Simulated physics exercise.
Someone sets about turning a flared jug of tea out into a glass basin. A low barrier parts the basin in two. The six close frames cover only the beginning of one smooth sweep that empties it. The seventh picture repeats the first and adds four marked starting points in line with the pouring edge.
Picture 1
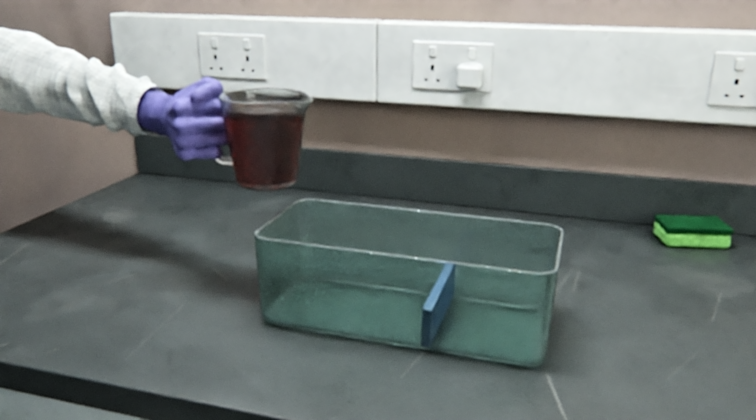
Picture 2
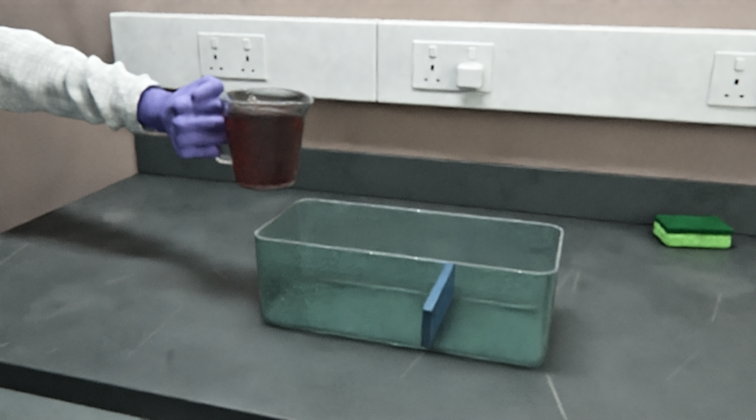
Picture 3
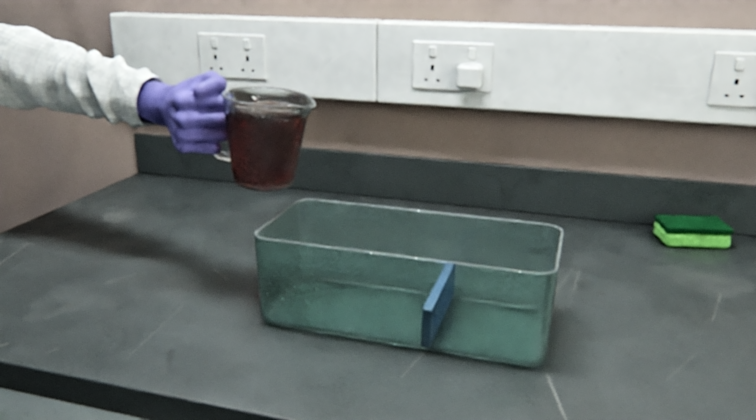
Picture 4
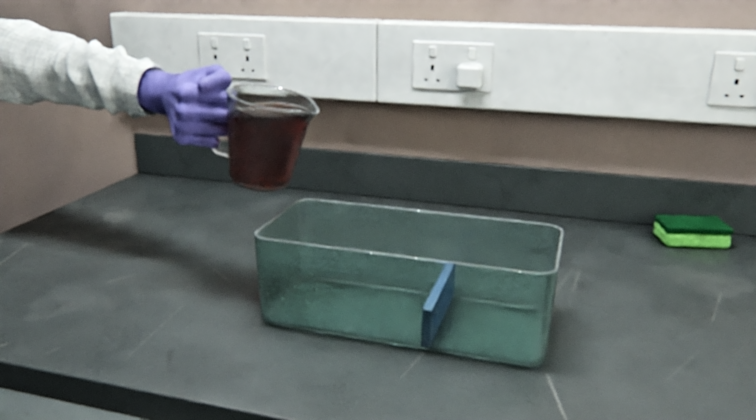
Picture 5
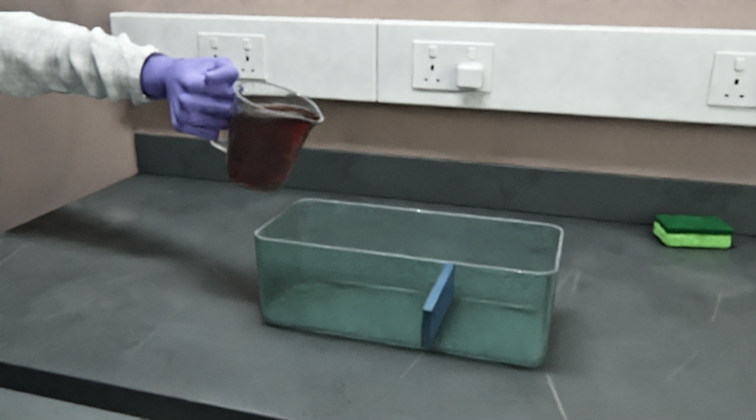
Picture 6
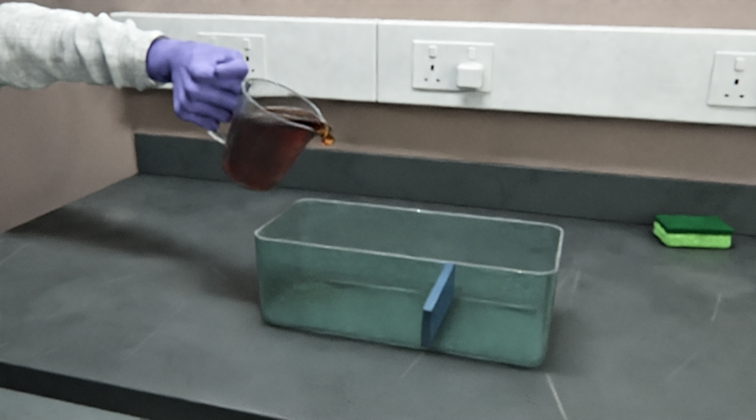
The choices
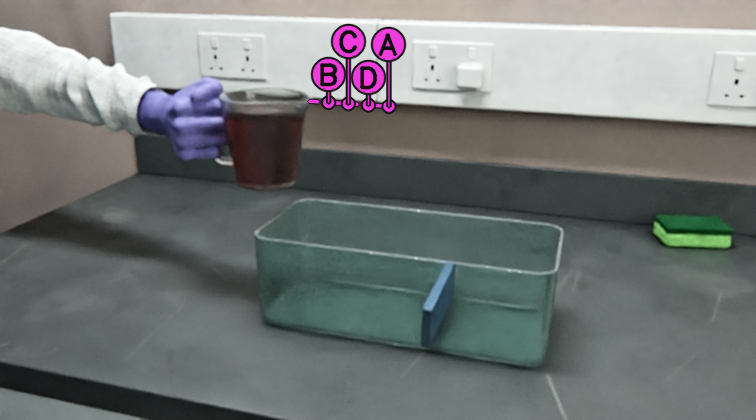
A purple-gloved hand in a pale fuzzy sleeve, reaching in from the left, holds a clear jug of dark reddish-brown tea nearly still, then tilts it rightward until a little tea slips over the lip. Below sits a greenish glass basin with a low blue barrier, a green sponge off to the right. The steady view looks slightly down on a dark grey worktop beneath white wall sockets.
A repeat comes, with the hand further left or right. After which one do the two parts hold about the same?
It is A.
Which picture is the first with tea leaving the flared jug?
Picture 6.
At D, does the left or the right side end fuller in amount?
The left one.
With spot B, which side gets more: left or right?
The left side.
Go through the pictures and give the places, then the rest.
In the first picture, upright, lip at (309, 101); basin from (264, 319) to (545, 364); top of the wall at (440, 283); nothing has left yet.
In the second picture, upright, lip at (310, 102); nothing has left yet.
In the third picture, tipped about 5°, lip at (313, 106); nothing has left yet.
In the fourth picture, tipped about 11°, lip at (316, 112); nothing has left yet.
In the fifth picture, tipped about 19°, lip at (320, 121); nothing has left yet.
In the sixth picture, tipped about 29°, lip at (323, 131); tea is over the lip, down to (329, 142).
On the marked copy, A at (388, 106); B at (328, 102); C at (348, 103); D at (368, 105).
If A is chosen, about 49 % ends left of the wall and 50 % right of it.
If B is chosen, about 96 % ends left of the wall and 2 % right of it.
If C is chosen, about 96 % ends left of the wall and 3 % right of it.
If D is chosen, about 92 % ends left of the wall and 7 % right of it.
